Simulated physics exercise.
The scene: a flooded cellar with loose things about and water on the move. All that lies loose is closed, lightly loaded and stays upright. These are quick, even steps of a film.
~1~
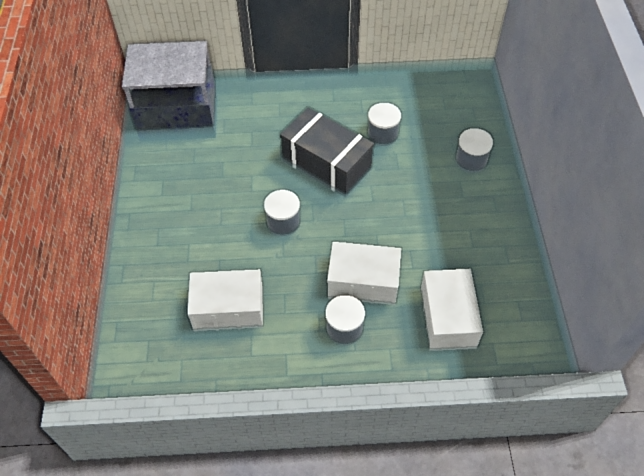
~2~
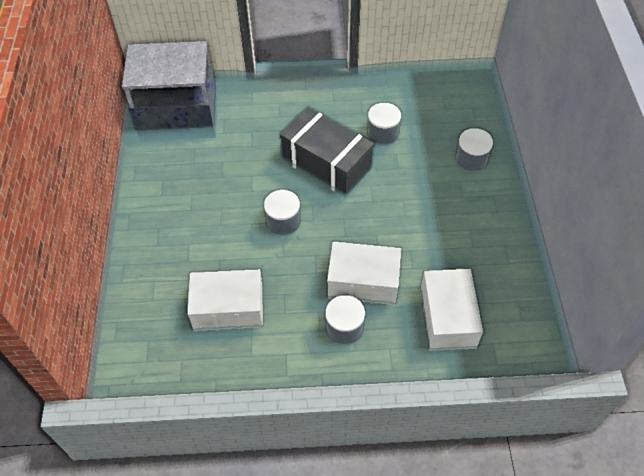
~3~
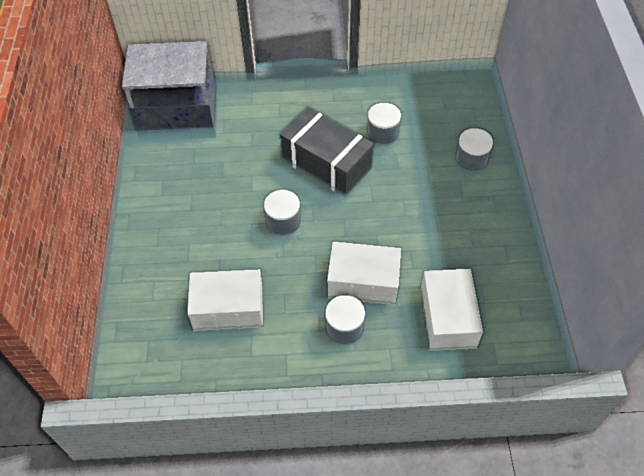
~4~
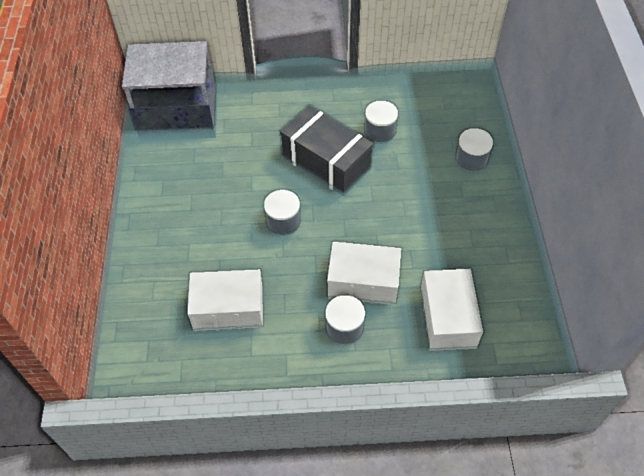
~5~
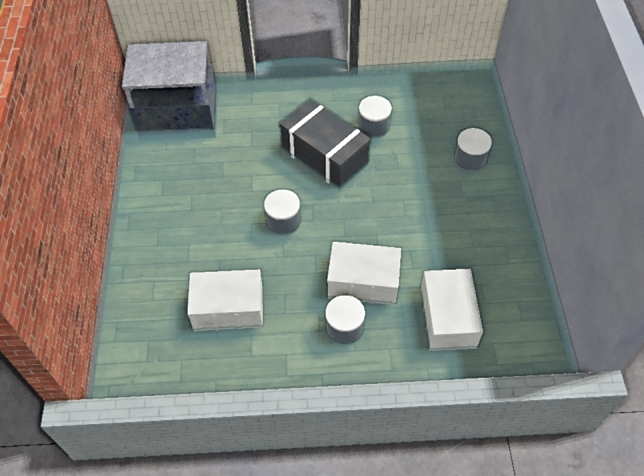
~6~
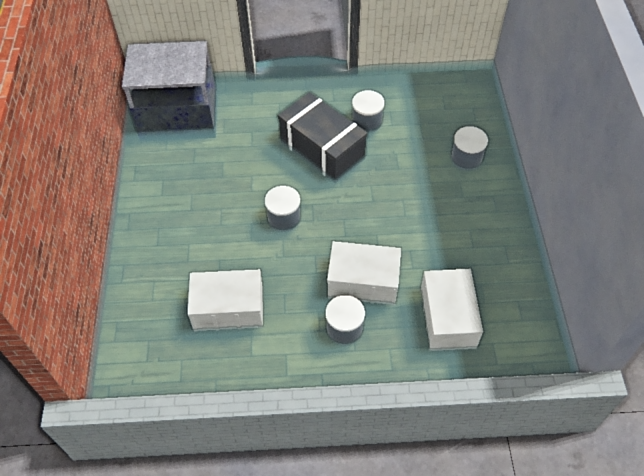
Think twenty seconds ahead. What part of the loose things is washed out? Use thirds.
Share: Between one and two thirds.
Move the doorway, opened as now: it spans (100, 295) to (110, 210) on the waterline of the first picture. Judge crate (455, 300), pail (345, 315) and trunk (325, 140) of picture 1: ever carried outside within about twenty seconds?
In turn: Left behind, out, out.
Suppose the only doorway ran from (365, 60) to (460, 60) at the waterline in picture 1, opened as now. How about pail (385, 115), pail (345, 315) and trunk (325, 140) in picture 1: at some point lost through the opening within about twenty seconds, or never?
In that order: Out, kept in, yes.
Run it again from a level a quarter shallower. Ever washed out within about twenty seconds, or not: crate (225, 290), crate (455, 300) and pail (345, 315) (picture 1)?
In turn: Inside, no, kept in.
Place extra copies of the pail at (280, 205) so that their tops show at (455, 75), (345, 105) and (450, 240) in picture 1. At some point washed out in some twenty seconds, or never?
One after the other: Yes, through, inside.
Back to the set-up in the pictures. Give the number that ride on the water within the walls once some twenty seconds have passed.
4 of them.
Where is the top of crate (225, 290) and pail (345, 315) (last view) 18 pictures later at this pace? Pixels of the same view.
At about (233, 249) and (340, 281).
A moment on, 0 of 8 are out; 8 afloat.
Next, 2 of 8 are out; 6 afloat.
Later, 4 of 8 are out; 4 afloat.
In the end, 4 of 8 are out; 4 afloat.
